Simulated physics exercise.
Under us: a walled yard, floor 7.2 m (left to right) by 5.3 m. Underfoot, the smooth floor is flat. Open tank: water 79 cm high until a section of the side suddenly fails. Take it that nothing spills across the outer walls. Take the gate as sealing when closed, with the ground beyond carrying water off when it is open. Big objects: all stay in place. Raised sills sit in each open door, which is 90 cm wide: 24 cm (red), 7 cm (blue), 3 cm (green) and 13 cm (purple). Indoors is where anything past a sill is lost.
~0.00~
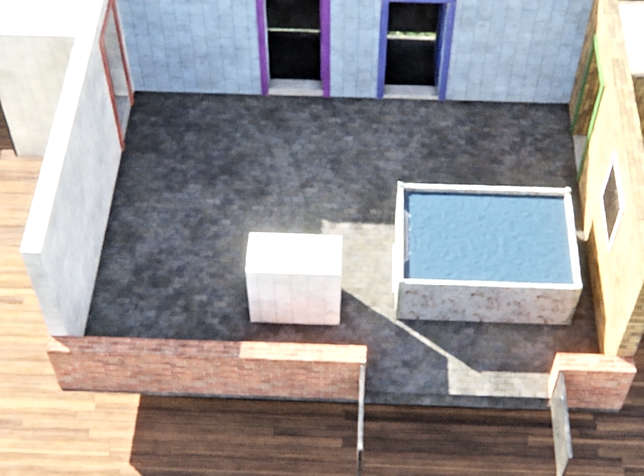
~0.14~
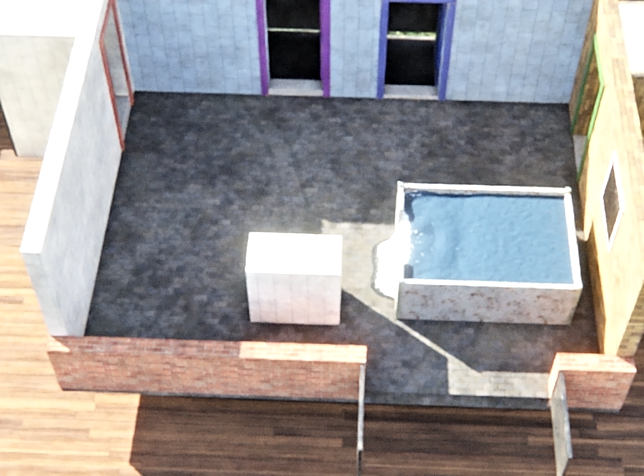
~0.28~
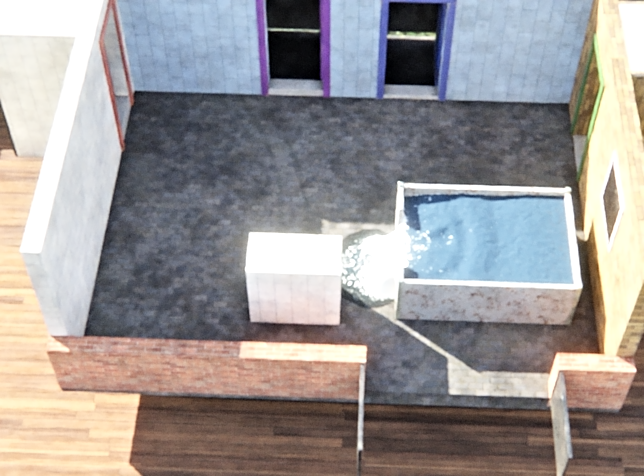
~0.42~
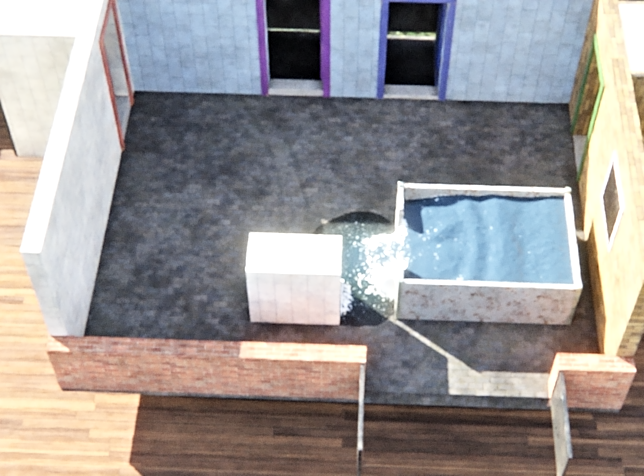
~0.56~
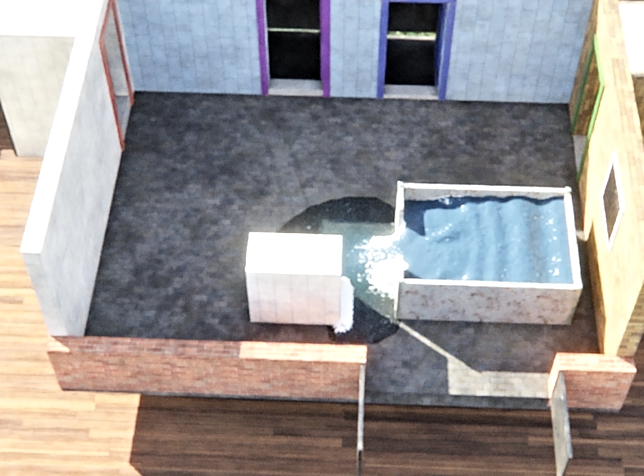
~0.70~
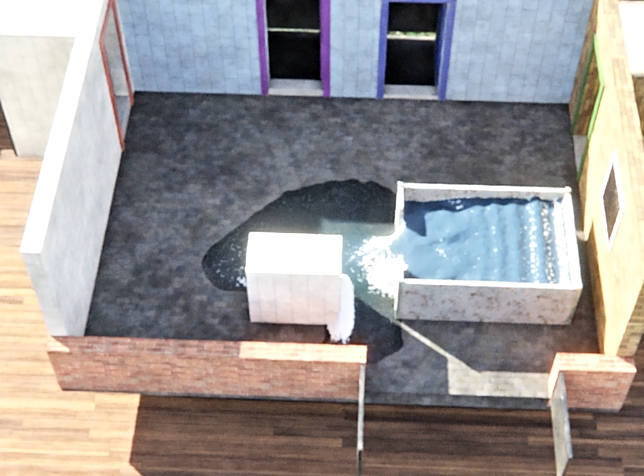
To begin with, an open tank of still blue water stands beside a white block in a walled yard with a dark floor. Water then pours from the tank's left side and foams against the block. It spreads around the block as a dark, widening pool, while ripples cross the tank.
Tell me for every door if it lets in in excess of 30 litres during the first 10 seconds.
In the first 10 seconds the red door does not let in over 30 litres; the blue door does not let in over 30 litres; the green door lets in over 30 litres; the purple door does not let in over 30 litres.
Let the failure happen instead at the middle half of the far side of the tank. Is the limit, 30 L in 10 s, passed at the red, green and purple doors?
Note: Red short of the mark, green beyond the mark, purple short of the mark.
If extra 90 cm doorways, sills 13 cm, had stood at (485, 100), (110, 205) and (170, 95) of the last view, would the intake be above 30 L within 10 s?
Result in order - not enough, more than that, more than that.
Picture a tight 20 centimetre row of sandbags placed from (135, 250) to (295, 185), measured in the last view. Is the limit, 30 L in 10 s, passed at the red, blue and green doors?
In that case red gets no more than allowed, blue gets no more than allowed, green gets no more than allowed.
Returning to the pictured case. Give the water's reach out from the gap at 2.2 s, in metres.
I'd put it close to 5.4 m.
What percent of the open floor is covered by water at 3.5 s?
I'd say around 55 % is wet.
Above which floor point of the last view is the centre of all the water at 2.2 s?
Its balance point sits around (372, 258).
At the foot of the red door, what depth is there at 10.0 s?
About 11.0 cm deep.
After 1.4 s water covers 35 % of the floor and is deepest (46 cm) near (394, 270); red door not reached, blue door not reached, green door not reached, purple door not reached.
After 2.2 s water covers 55 % of the floor and is deepest (36 cm) near (394, 270); red door 15 cm at the sill, 0 L in, blue door not reached, green door not reached, purple door not reached.
After 3.5 s water covers 55 % of the floor and is deepest (32 cm) near (134, 95); red door 20 cm at the sill, 2 L in, blue door not reached, green door not reached, purple door 3 cm at the sill, 0 L in.
After 6.0 s water covers 80 % of the floor and is deepest (20 cm) near (134, 95); red door 16 cm at the sill, 5 L in, blue door 5 cm at the sill, 0 L in, green door not reached, purple door 7 cm at the sill, 0 L in.
After 10.0 s water covers 100 % of the floor and is deepest (14 cm) near (548, 108); red door 11 cm at the sill, 5 L in, blue door 4 cm at the sill, 0 L in, green door 11 cm at the sill, 84 L in, purple door 6 cm at the sill, 0 L in.
